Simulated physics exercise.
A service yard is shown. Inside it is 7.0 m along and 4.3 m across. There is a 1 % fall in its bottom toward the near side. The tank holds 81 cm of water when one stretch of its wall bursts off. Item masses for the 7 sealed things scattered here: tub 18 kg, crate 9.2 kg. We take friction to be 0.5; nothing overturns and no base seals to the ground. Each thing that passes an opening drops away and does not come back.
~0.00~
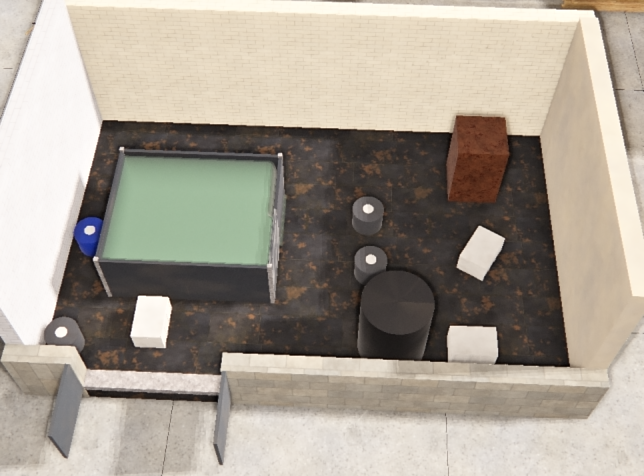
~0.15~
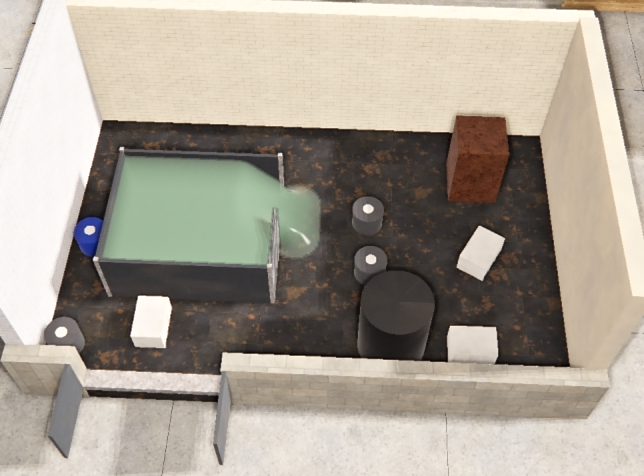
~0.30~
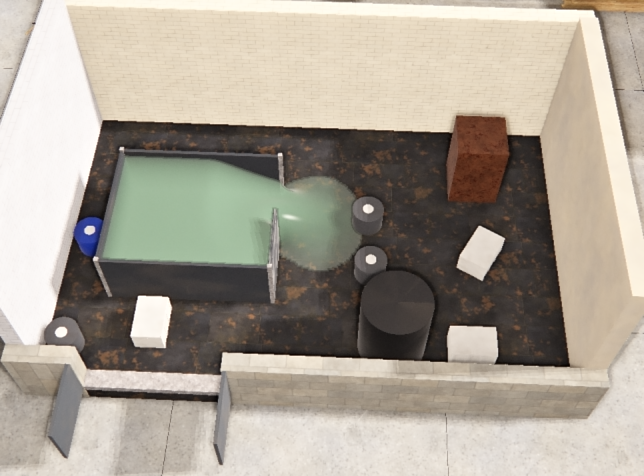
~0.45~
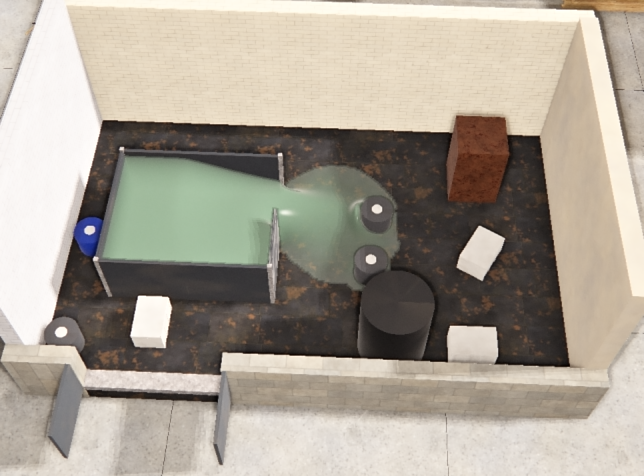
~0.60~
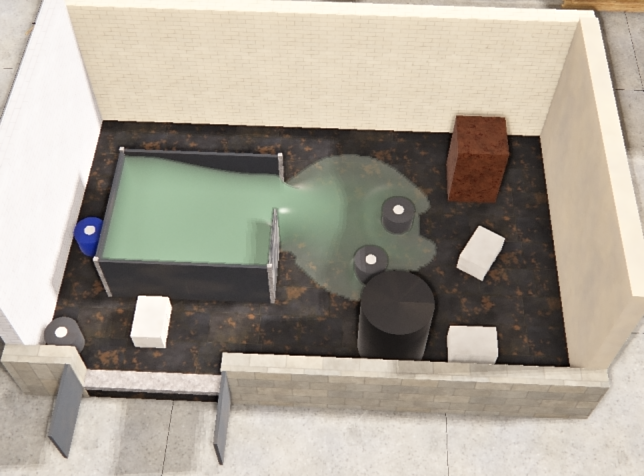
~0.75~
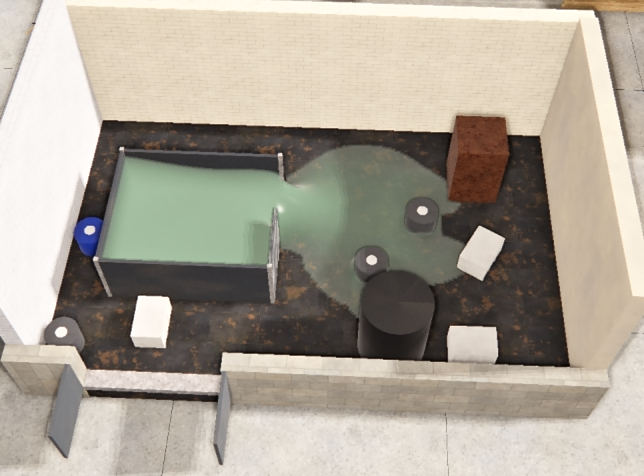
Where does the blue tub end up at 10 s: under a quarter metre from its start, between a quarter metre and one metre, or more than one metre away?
It is left in place.
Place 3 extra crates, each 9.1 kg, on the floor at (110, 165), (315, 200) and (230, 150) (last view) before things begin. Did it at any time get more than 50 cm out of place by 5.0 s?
First inside the limit, then outside the limit, then inside the limit.
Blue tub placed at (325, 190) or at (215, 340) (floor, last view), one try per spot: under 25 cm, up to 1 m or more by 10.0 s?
Outcomes in order: It is taken a long way; it sits still.
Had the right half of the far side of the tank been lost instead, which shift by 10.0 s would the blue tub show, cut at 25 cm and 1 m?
I'd say the blue tub gets swept off.
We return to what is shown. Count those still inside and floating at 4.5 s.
Tally: 4 of them.
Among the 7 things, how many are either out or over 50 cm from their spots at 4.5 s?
I make it 4.
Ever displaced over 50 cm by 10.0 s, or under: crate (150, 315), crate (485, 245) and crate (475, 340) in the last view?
Well, going one by one, it's too far, too far and too far.
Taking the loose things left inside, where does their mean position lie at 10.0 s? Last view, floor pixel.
Centre of the remaining things: Roughly (224, 292).
After 2.0 s the blue tub is near (90, 230), 0.0 m from its start, aground; 0 of 7 are out; 2 afloat.
After 4.5 s the blue tub is near (90, 230), 0.0 m from its start, aground; 0 of 7 are out; 4 afloat.
After 7.0 s the blue tub is near (90, 230), 0.0 m from its start, aground; 0 of 7 are out; 4 afloat.
After 10.0 s the blue tub is near (90, 231), 0.0 m from its start, aground; 0 of 7 are out; 5 afloat.
